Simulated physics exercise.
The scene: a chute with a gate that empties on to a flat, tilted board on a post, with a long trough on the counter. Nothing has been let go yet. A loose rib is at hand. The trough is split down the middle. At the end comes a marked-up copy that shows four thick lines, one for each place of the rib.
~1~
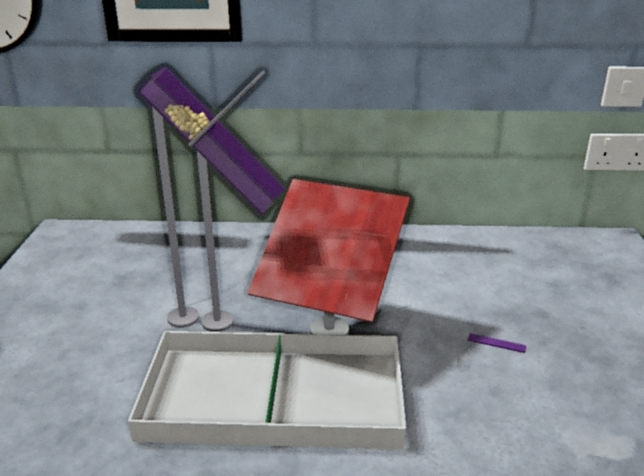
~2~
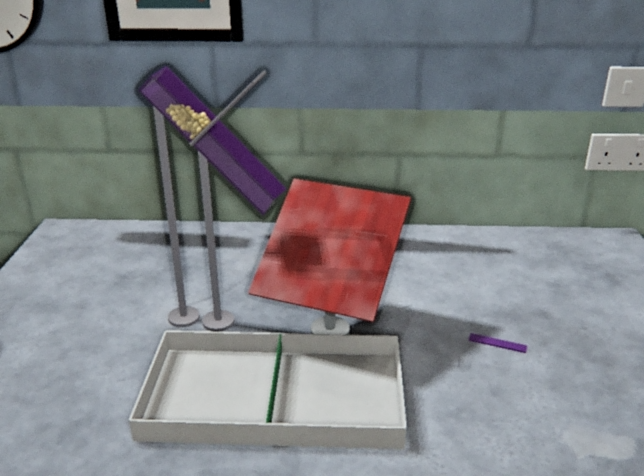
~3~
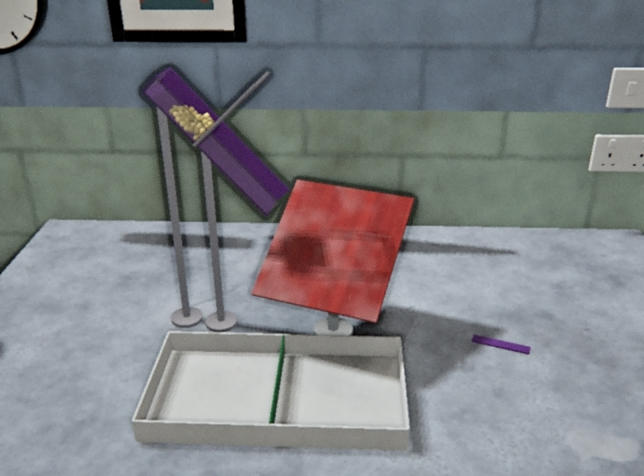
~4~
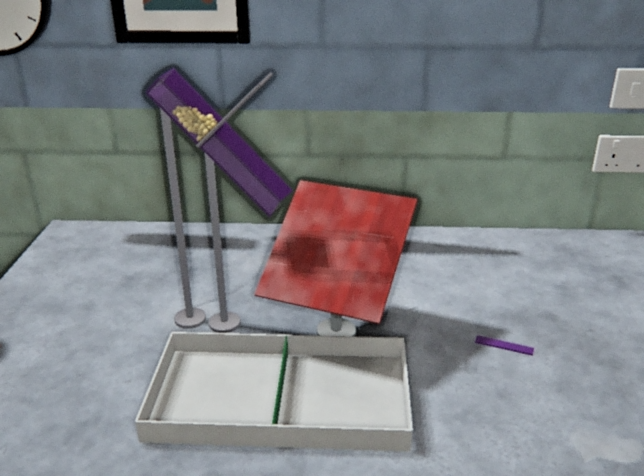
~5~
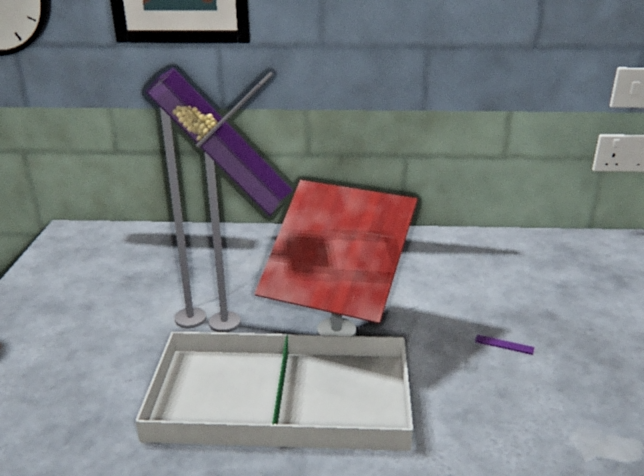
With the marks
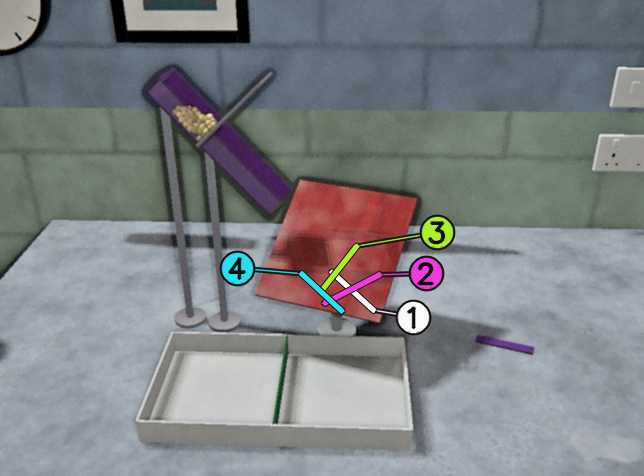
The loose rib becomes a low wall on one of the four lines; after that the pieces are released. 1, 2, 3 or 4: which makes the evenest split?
3.
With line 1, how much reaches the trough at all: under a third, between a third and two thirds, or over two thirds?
Line 1 gives over two thirds.
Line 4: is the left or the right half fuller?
The right half.
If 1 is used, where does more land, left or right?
More lands on the right.
On the marked copy, line 1 from (331, 272) to (373, 310); line 2 from (379, 274) to (324, 303); line 3 from (356, 246) to (320, 291); line 4 from (301, 273) to (341, 310).
For line 1, of what is caught, a small share in the left half, the bulk in the right.
For line 2, of what is caught, a small share in the left half, the bulk in the right.
For line 3, of what is caught, close to a third in the left half, close to two thirds in the right.
For line 4, of what is caught, a small share in the left half, all but a few in the right.
